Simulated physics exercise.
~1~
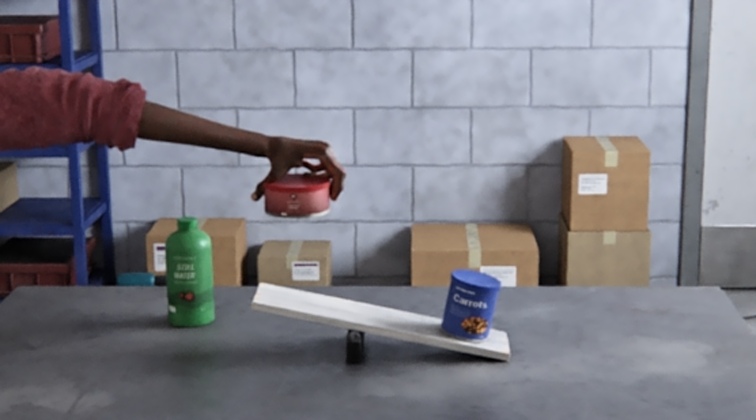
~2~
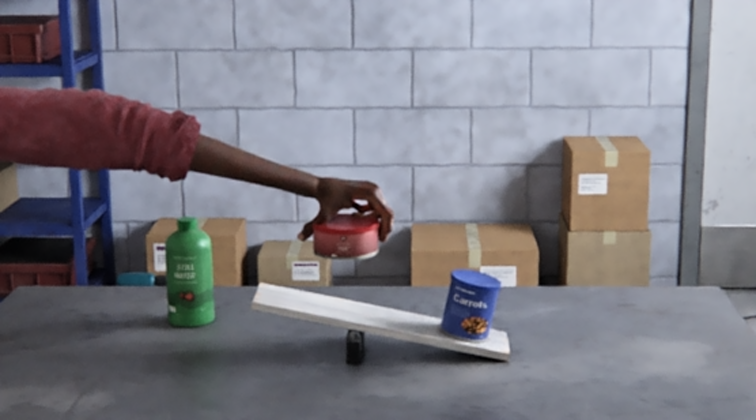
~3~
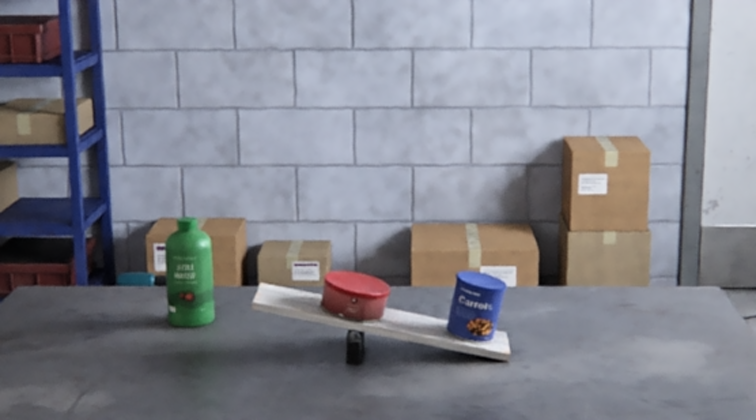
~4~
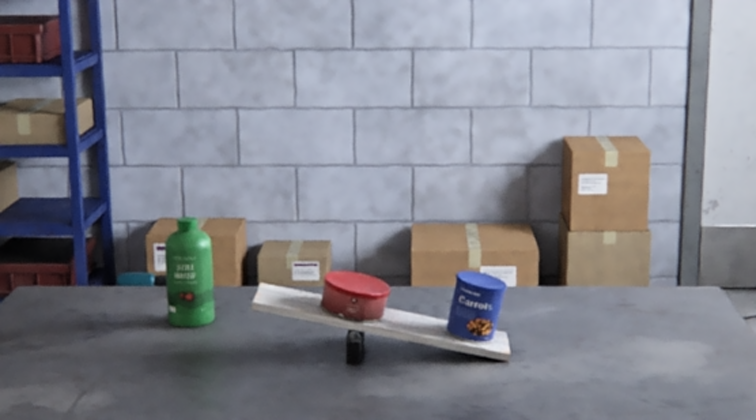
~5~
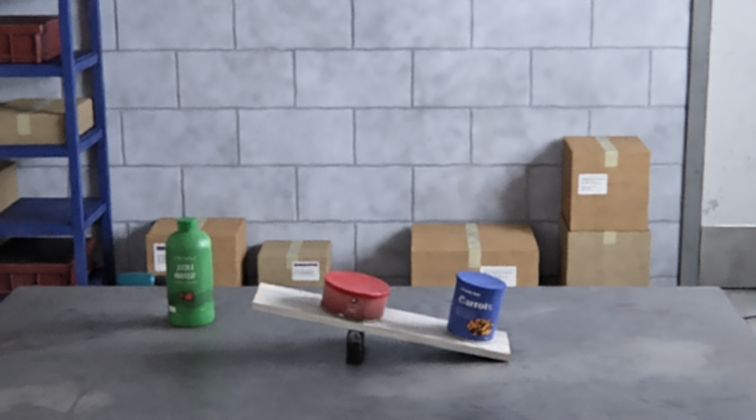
A hand sets a red tub mid-plank on a see-saw, which stays tilted right.
